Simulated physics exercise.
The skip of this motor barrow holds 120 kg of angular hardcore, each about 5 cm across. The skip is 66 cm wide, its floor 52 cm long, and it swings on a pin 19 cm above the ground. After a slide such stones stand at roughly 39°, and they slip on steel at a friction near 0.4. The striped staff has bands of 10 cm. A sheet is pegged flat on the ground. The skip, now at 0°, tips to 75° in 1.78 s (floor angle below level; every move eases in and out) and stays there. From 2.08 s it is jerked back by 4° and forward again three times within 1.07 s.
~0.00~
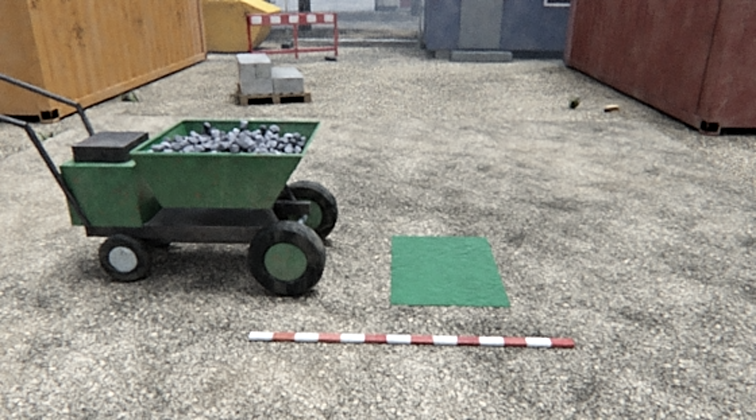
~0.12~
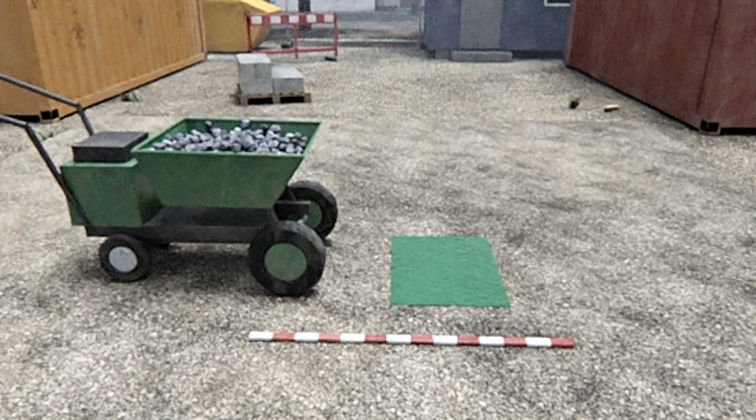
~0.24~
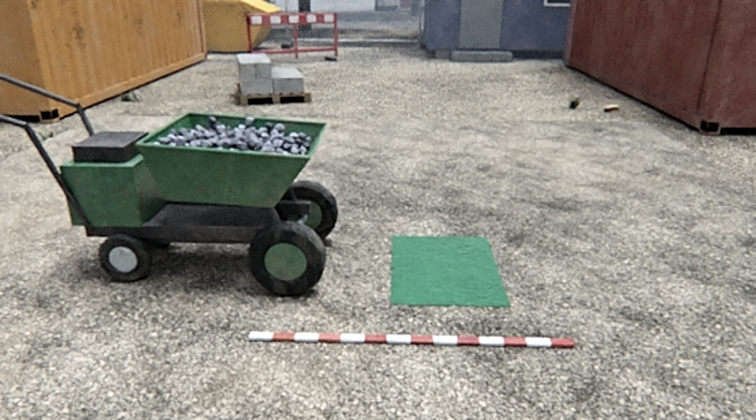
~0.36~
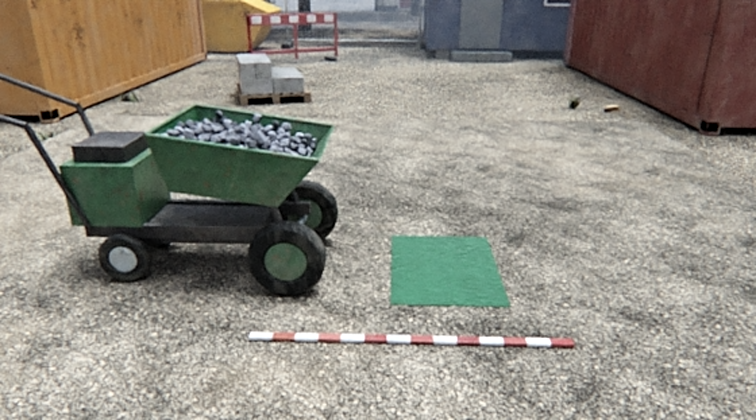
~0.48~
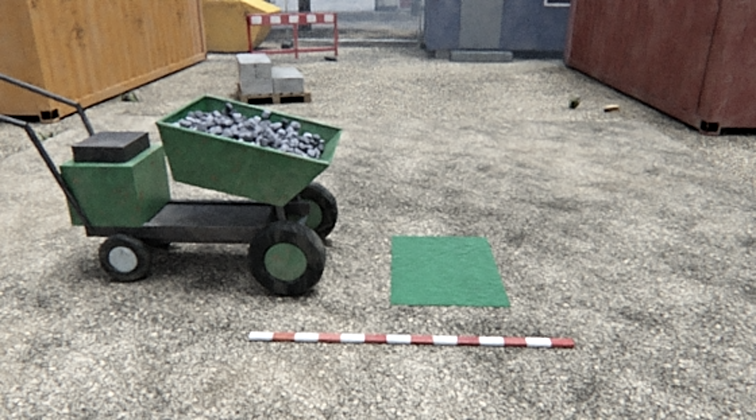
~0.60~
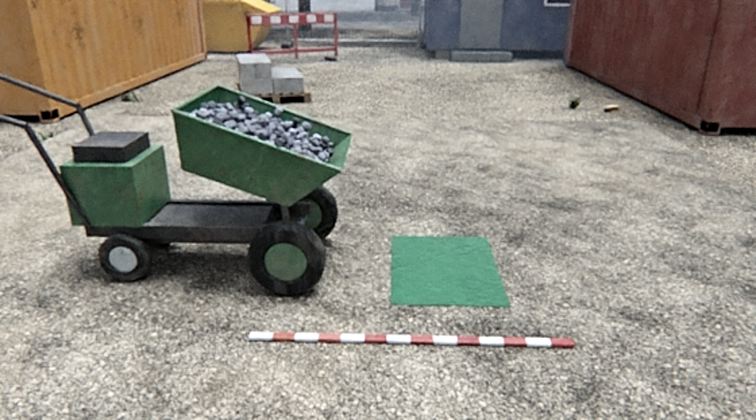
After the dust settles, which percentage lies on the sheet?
Some 65 per cent of it.
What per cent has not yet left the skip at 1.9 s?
Roughly 65 per cent is still inside.
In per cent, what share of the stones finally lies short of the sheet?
About 5 per cent.
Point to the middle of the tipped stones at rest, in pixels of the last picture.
Around (428, 258).
After 1.3 s the floor is at 64°; 99 % in the skip, 1 % on the sheet; the foremost stones are at (408, 219).
After 1.9 s the floor is at 75°; 66 % in the skip, 33 % on the sheet, 1 % off the sheet elsewhere; the foremost stones are at (483, 267).
After 3.6 s the floor is at 75°; 19 % in the skip, 6 % short of the sheet, 65 % on the sheet, 10 % off the sheet elsewhere; the foremost stones are at (516, 253).
After 5.6 s the floor is at 75°; 15 % in the skip, 7 % short of the sheet, 67 % on the sheet, 11 % off the sheet elsewhere; the foremost stones are at (516, 253).
